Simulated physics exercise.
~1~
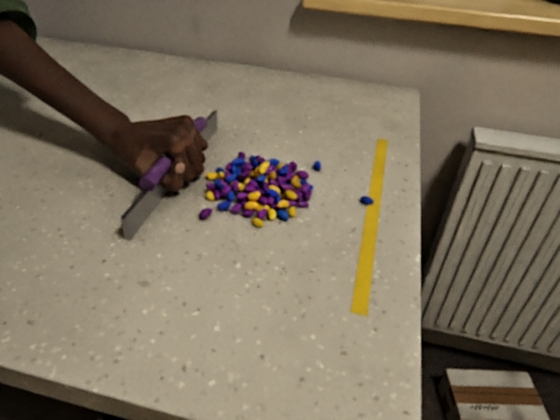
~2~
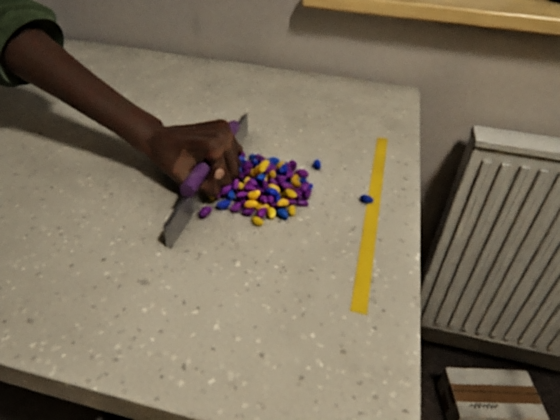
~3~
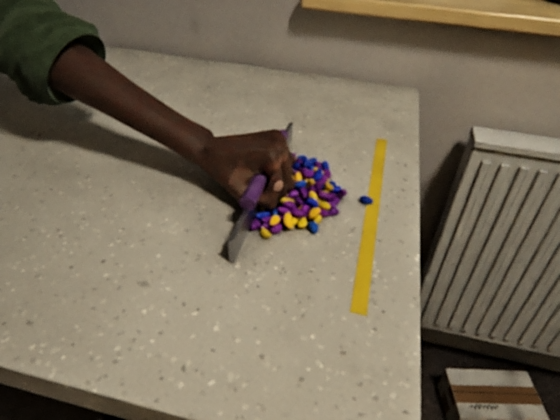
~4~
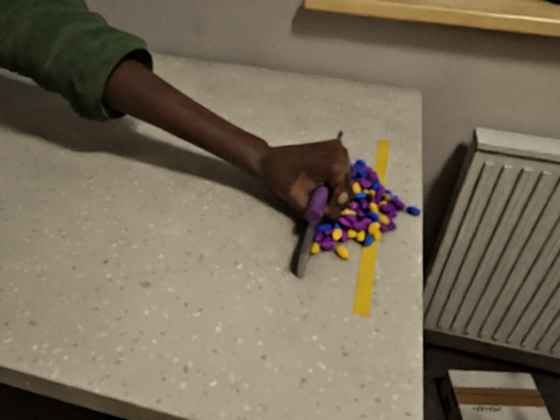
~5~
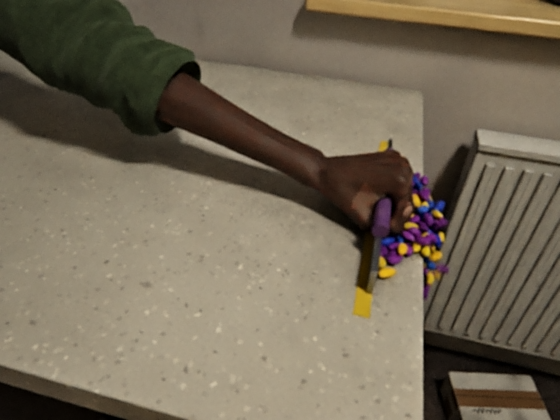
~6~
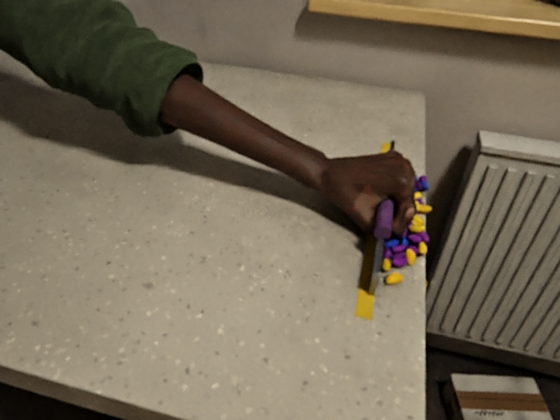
At the start, a dark-skinned hand in a green sleeve holds a purple-handled scraper on a speckled pale tabletop, left of a loose heap of purple, blue and yellow pieces. The hand slides the scraper right until it meets the heap, then pushes the pieces along toward a strip of yellow tape near the table's right end. The heap crosses the tape, its front nearing the edge. The blade reaches the tape and stops there, with pieces crowding past the edge. Finally, the hand stays at the tape, and a smaller cluster remains at the brink, some having gone over.
